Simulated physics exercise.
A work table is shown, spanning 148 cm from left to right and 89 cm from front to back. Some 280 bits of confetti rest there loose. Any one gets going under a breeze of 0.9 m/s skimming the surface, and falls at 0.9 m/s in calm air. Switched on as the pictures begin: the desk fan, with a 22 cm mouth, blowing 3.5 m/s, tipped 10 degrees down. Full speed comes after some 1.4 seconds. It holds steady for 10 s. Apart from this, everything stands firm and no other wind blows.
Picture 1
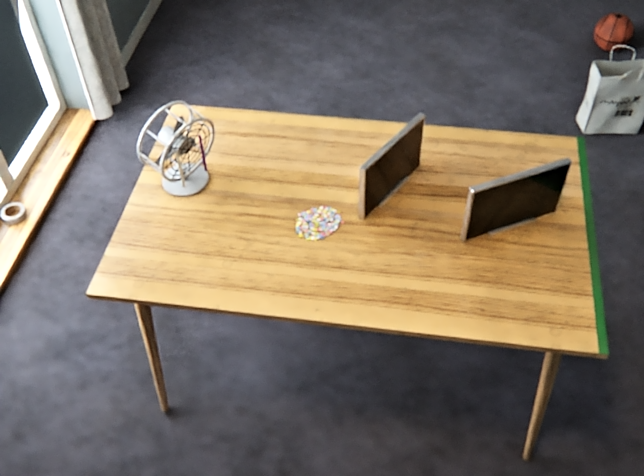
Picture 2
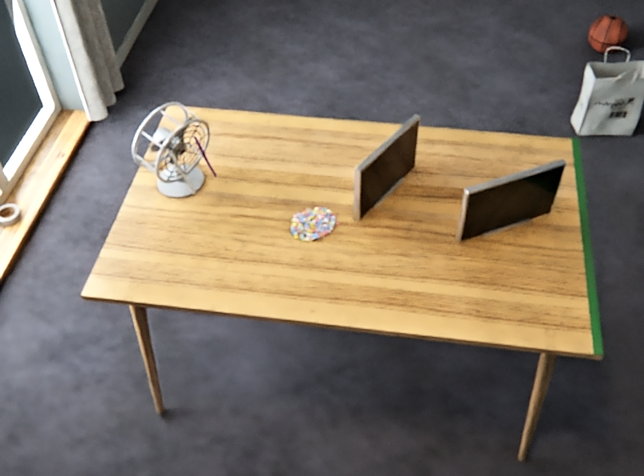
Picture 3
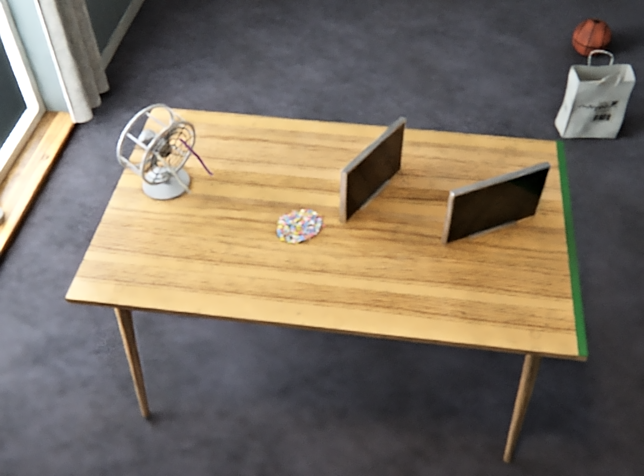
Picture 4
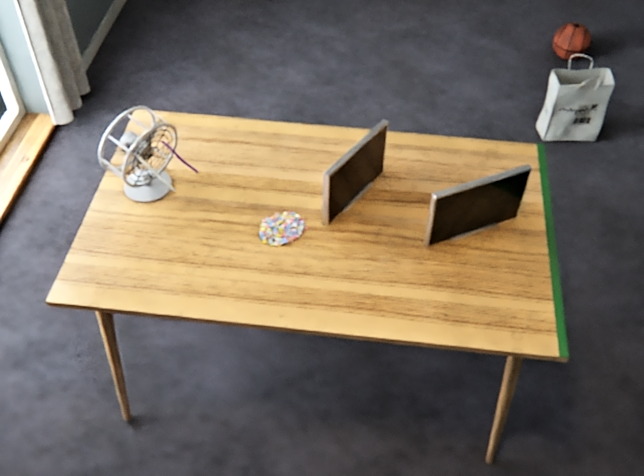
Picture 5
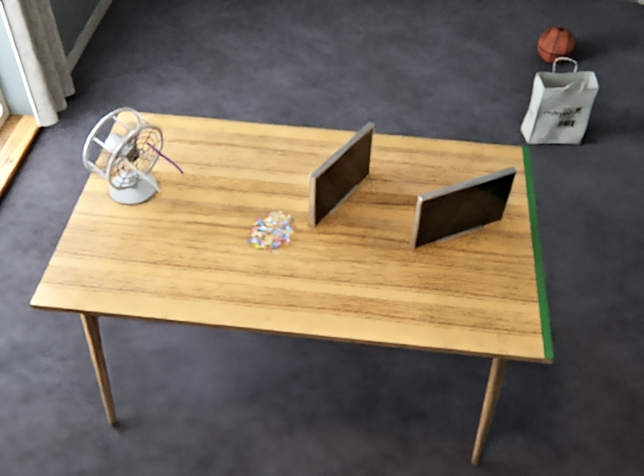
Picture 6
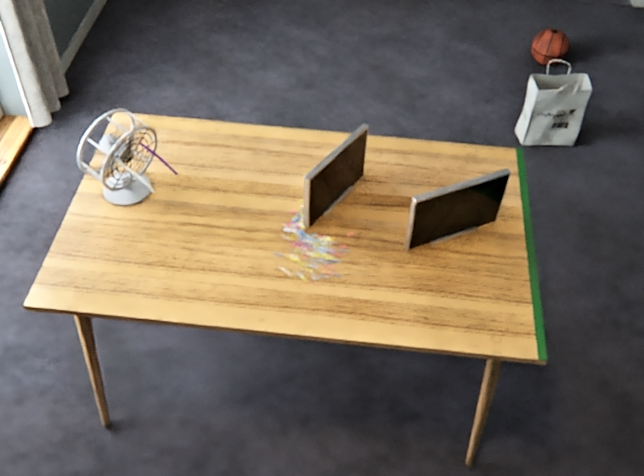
On a wooden table with a green right edge, a desk fan faces a small pile of colourful confetti near two upright laptops; the view shifts slightly as the pile sits still, then the bits scatter rightward across the surface.
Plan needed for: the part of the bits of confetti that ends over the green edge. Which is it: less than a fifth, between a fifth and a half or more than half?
It is between a fifth and a half.
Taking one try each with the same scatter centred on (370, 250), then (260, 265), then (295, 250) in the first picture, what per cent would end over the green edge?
Taking the three spots in order, you'd get around 40 percent, 0 percent and 5 percent.
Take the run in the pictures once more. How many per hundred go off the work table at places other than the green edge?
I would put it at around 3 per cent.
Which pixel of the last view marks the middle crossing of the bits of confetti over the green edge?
At about (540, 295).
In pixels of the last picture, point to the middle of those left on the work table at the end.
(398, 232).
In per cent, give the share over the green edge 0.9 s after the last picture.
Roughly 20 per cent.
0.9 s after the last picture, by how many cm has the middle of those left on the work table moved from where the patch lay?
Roughly 45 cm.
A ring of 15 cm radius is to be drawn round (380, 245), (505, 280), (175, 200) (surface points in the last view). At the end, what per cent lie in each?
I would say some 15 %, 10 % and 0 % respectively.
Then, 0.9 s after the last picture, 19 % are over the green edge; the middle of those still in play is near (397, 241); 30 % have settled or left.
Then, 2.1 s after the last picture, 24 % are over the green edge; the middle of those still in play is near (397, 240); 46 % have settled or left.
Then, 4.4 s after the last picture, 33 % are over the green edge; the middle of those still in play is near (399, 234); 59 % have settled or left.
Then, 8.9 s after the last picture, at the end, 35 % are over the green edge; the middle of those still in play is near (398, 232).
